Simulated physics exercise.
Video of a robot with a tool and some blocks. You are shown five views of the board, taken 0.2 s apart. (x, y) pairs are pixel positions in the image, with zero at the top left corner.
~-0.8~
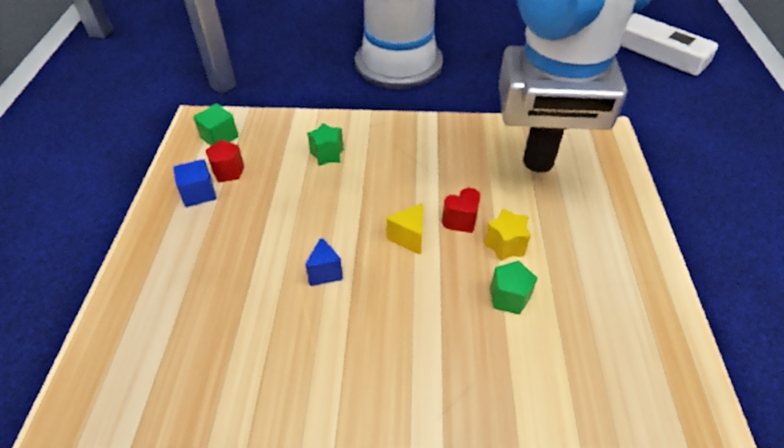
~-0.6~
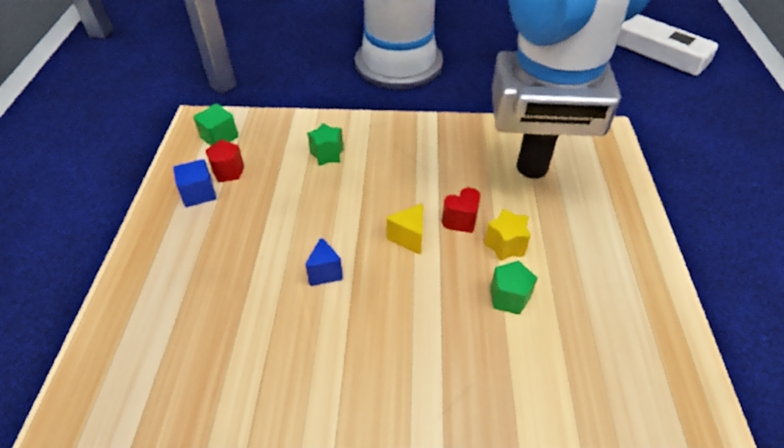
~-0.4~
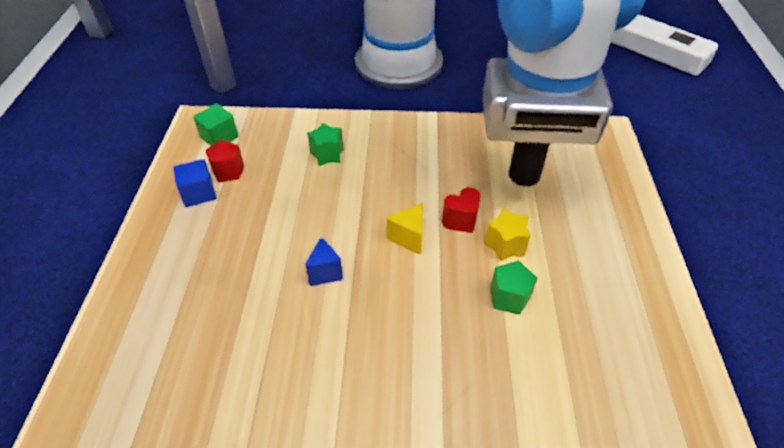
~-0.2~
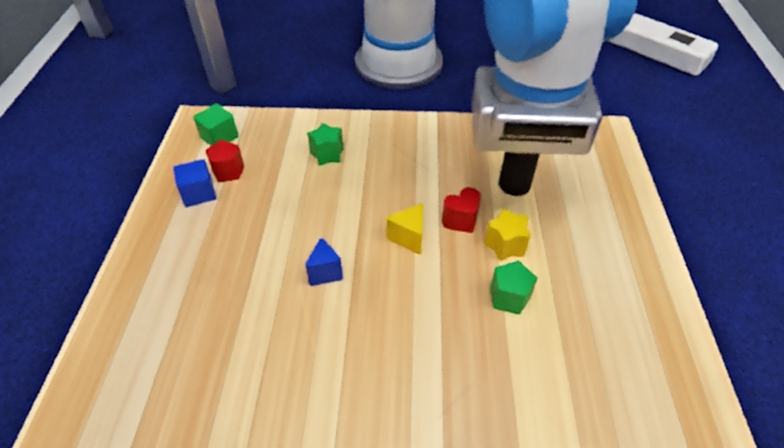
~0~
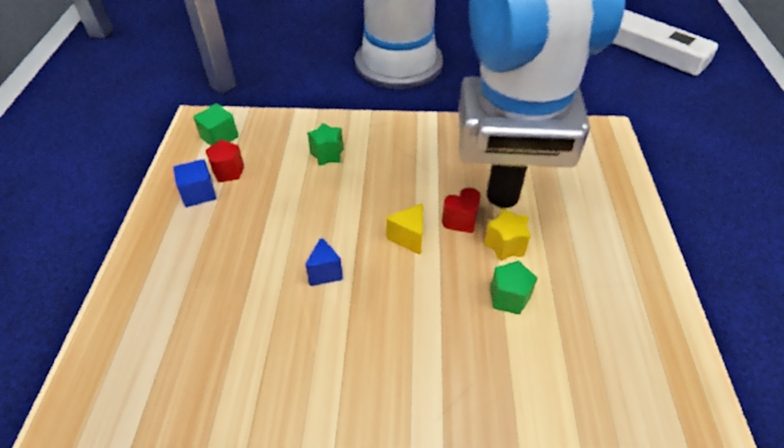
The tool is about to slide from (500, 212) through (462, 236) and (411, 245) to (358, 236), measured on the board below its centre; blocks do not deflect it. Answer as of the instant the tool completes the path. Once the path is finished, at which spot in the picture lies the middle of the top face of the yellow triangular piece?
Its top face will be centred at roughly (335, 201).
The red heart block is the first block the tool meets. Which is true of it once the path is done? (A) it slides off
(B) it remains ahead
The correct letter is A.
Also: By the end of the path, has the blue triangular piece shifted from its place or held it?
The blue triangular piece will stay where it is.
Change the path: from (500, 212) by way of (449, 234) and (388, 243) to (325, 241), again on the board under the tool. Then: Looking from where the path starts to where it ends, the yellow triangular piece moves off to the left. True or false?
That claim is false.
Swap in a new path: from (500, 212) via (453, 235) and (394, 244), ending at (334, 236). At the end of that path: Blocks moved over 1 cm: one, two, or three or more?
My prediction: Two blocks.
What follows on the original path. One third of the way, tool at (464, 221); yellow triangular piece at (405, 217), turned 25° anticlockwise; red heart block at (433, 205), turned 25° clockwise; yellow star-shaped block at (507, 232), turned 40° anticlockwise.
Two thirds of the way, tool at (410, 230); yellow triangular piece at (382, 215); red heart block at (413, 200), turned 75° clockwise; yellow star-shaped block at (507, 232), turned 40° anticlockwise.
At the end, tool at (357, 221); blue triangular piece in place; yellow triangular piece at (335, 201), turned 45° clockwise; red heart block at (412, 200), turned 80° clockwise; yellow star-shaped block at (507, 232), turned 40° anticlockwise.
